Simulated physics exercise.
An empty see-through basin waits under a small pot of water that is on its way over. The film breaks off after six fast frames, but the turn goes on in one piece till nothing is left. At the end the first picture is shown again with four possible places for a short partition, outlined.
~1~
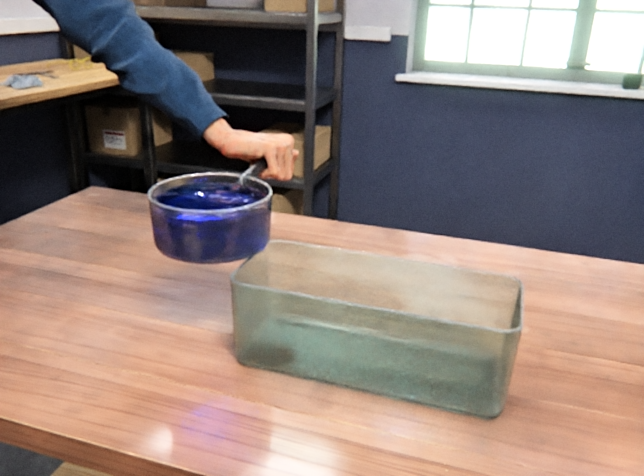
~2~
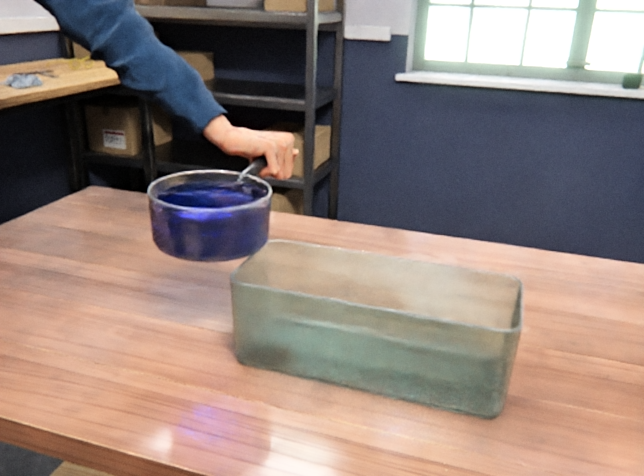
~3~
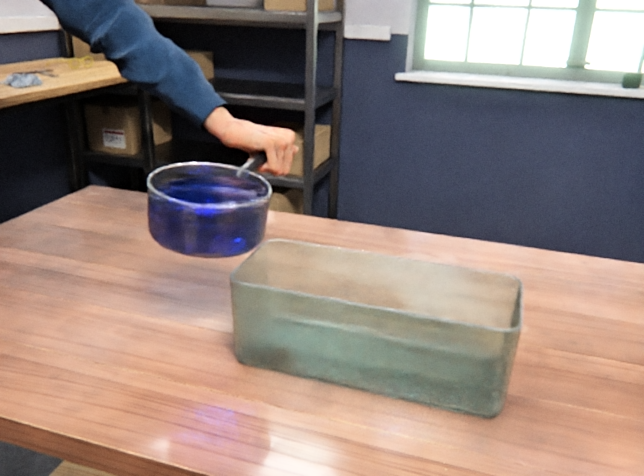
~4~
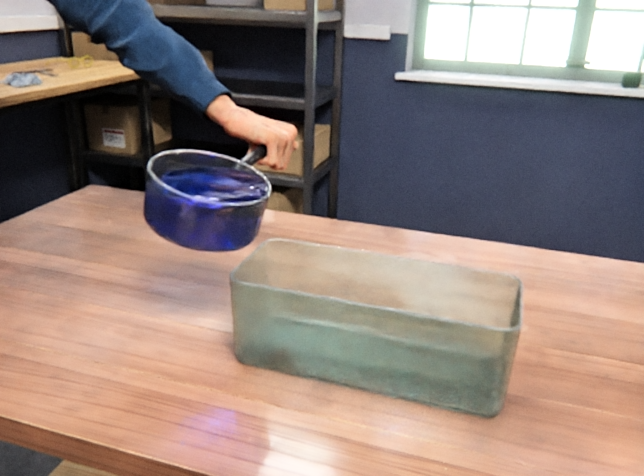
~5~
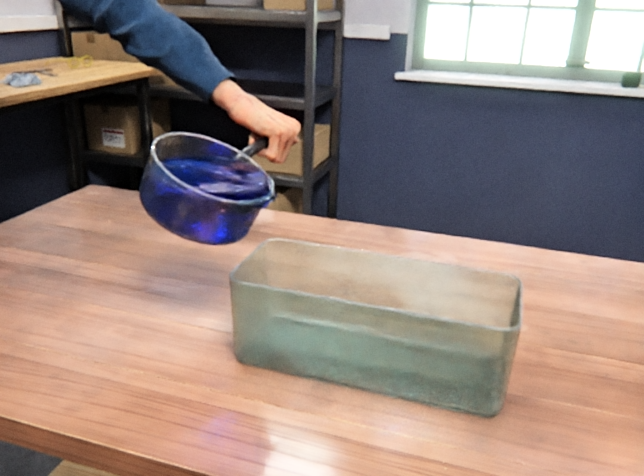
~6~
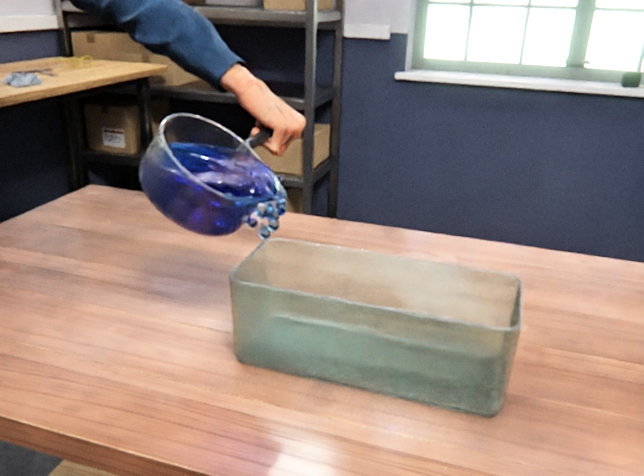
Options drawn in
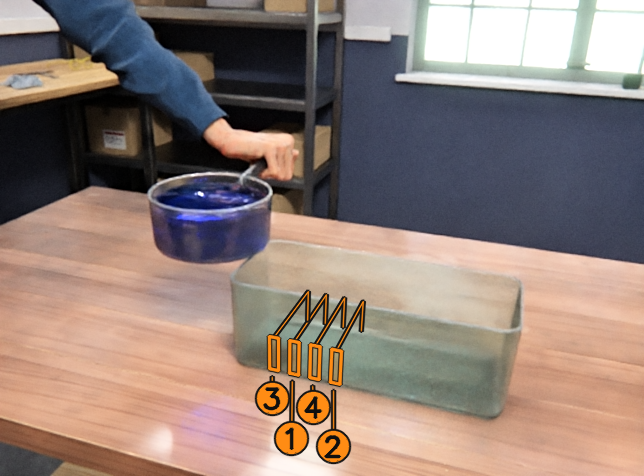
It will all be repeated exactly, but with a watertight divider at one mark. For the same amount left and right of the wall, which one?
Choose 2.
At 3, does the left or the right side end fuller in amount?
The right one.
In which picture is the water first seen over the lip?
In picture 4.
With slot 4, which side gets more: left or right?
More ends on the right.
On the marked copy, 1 at (292, 381); 2 at (333, 390); 3 at (272, 376); 4 at (312, 386).
With 1, about 14 % ends left of the wall and 86 % right of it.
With 2, about 52 % ends left of the wall and 46 % right of it.
With 3, about 8 % ends left of the wall and 91 % right of it.
With 4, about 26 % ends left of the wall and 73 % right of it.
